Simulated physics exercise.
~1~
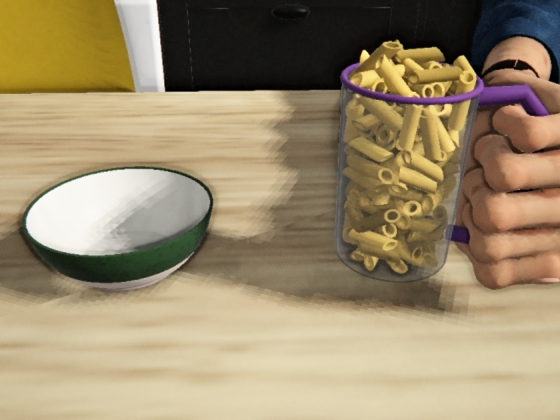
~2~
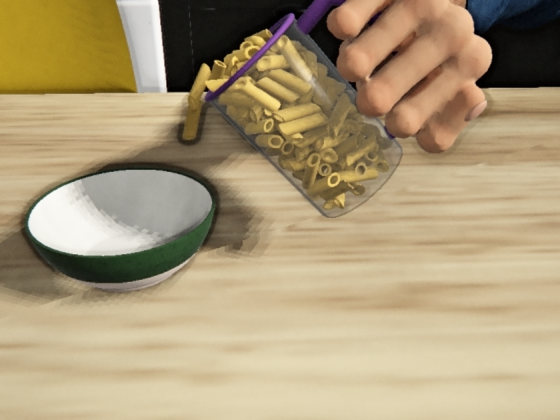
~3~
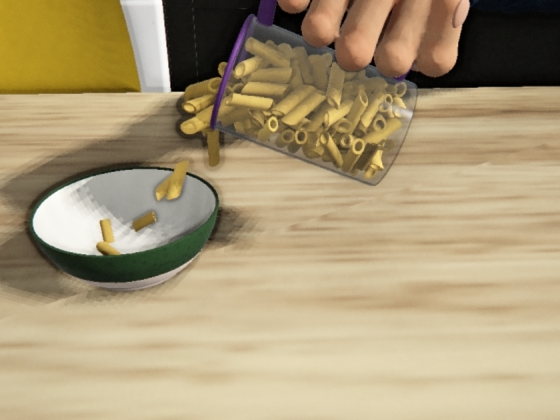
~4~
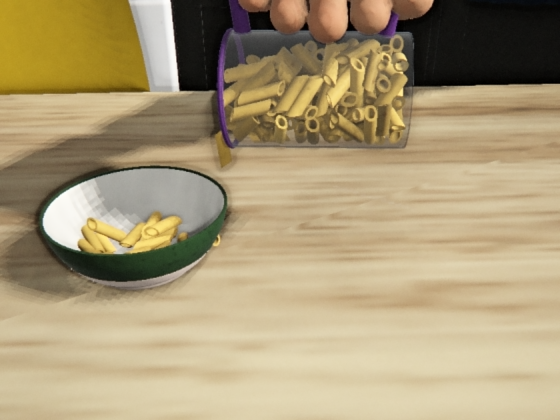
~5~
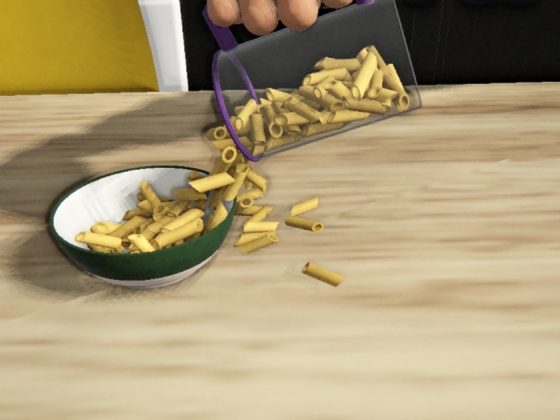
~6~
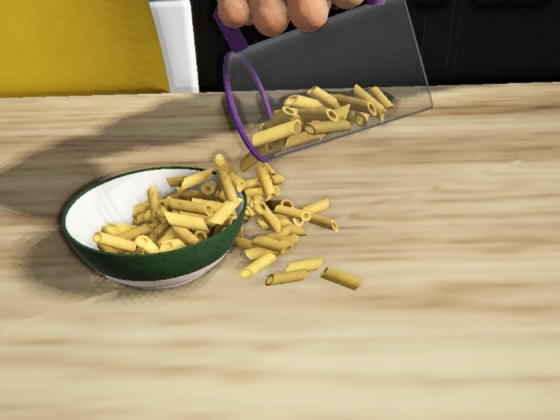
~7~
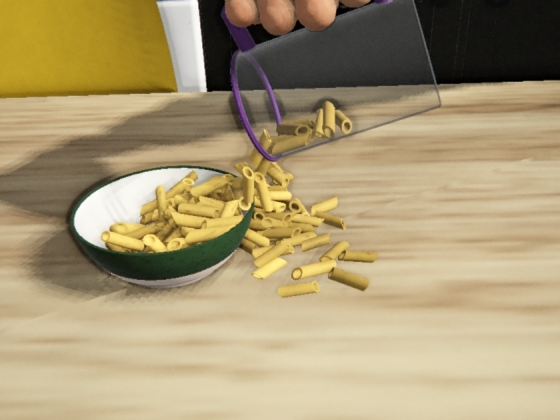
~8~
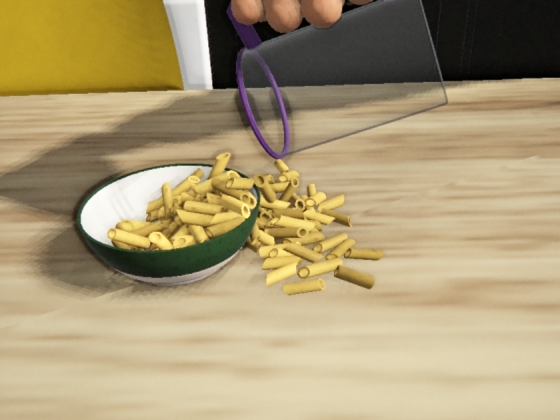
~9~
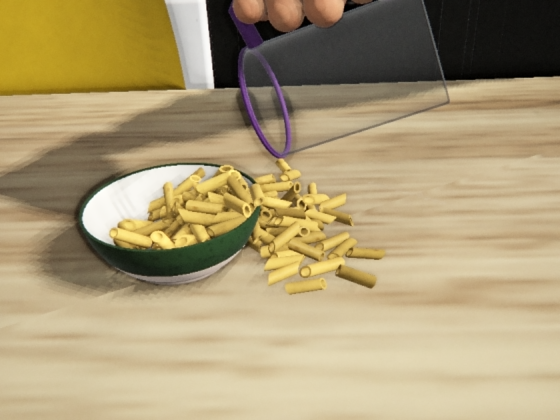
A hand tipped a clear, purple-rimmed cup full of dry tube pasta over a green and white bowl on a wooden table, pouring until the cup was empty, with much of the pasta heaped in the bowl and the rest scattered beside it.
